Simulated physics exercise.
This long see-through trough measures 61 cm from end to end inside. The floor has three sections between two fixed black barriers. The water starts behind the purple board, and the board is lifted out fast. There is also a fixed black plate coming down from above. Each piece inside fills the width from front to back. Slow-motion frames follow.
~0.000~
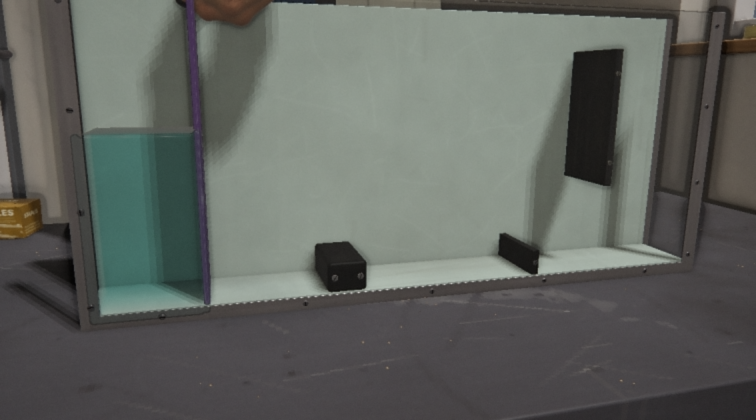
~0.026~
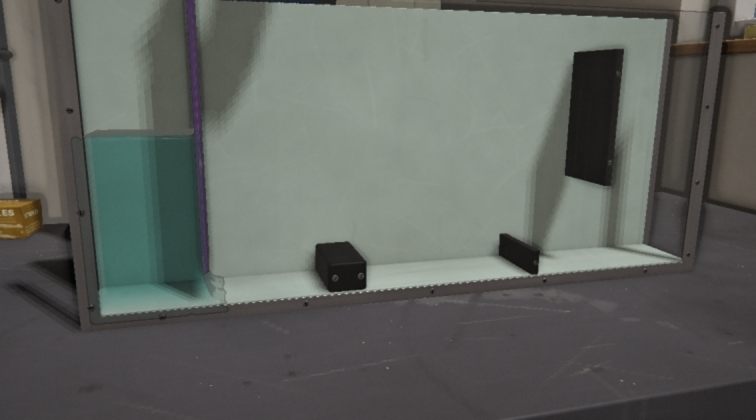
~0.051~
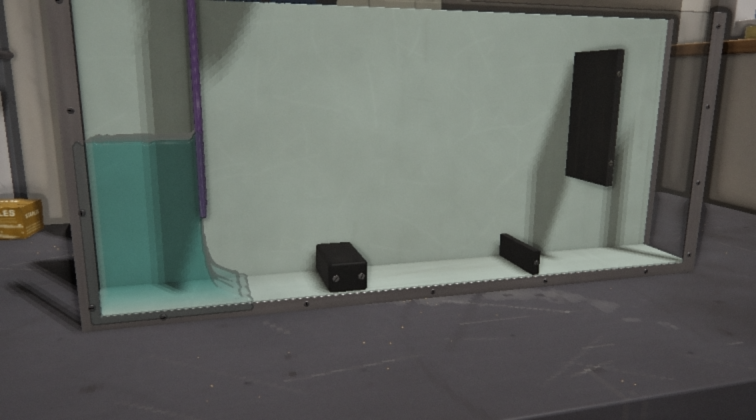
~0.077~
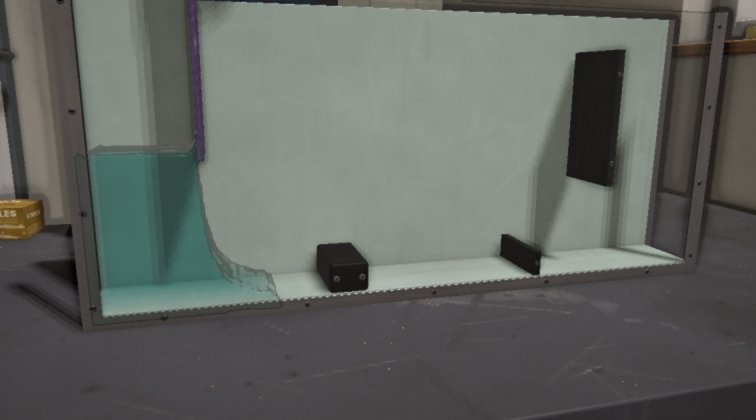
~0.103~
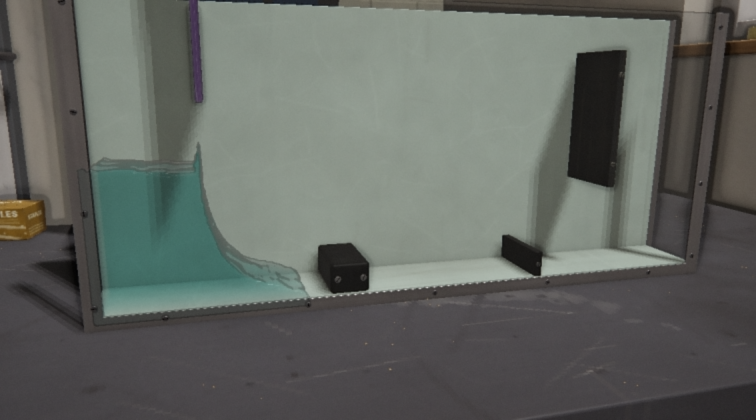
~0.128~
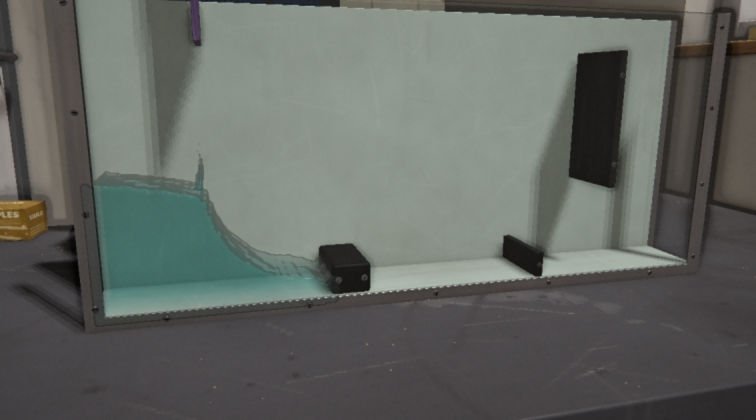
Teal water stands behind a purple board at the left of a clear tank as a hand above draws the board upward. The water slips out beneath it and spreads right along the floor in a curving slope, its surface sinking at the left, until its front edge meets the nearer black block.
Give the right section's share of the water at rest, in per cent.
Close to 28 per cent of it.
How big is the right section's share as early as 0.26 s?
About 0 per cent.
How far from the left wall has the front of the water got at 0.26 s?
About 30 cm.
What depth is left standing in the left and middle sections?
In turn 3.0 and 2.0 cm.
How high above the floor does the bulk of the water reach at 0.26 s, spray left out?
About 16.5 cm.
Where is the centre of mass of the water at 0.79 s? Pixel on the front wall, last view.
At about (418, 274).
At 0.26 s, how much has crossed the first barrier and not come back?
Some 20 per cent.
By 0.26 s 80 per cent is still short of the first barrier, 0 is over the second.
By 0.44 s 55 per cent is still short of the first barrier, 14 is over the second.
By 0.79 s 46 per cent is still short of the first barrier, 30 is over the second.
At rest it is 44 per cent left, 27 middle, 29 right.
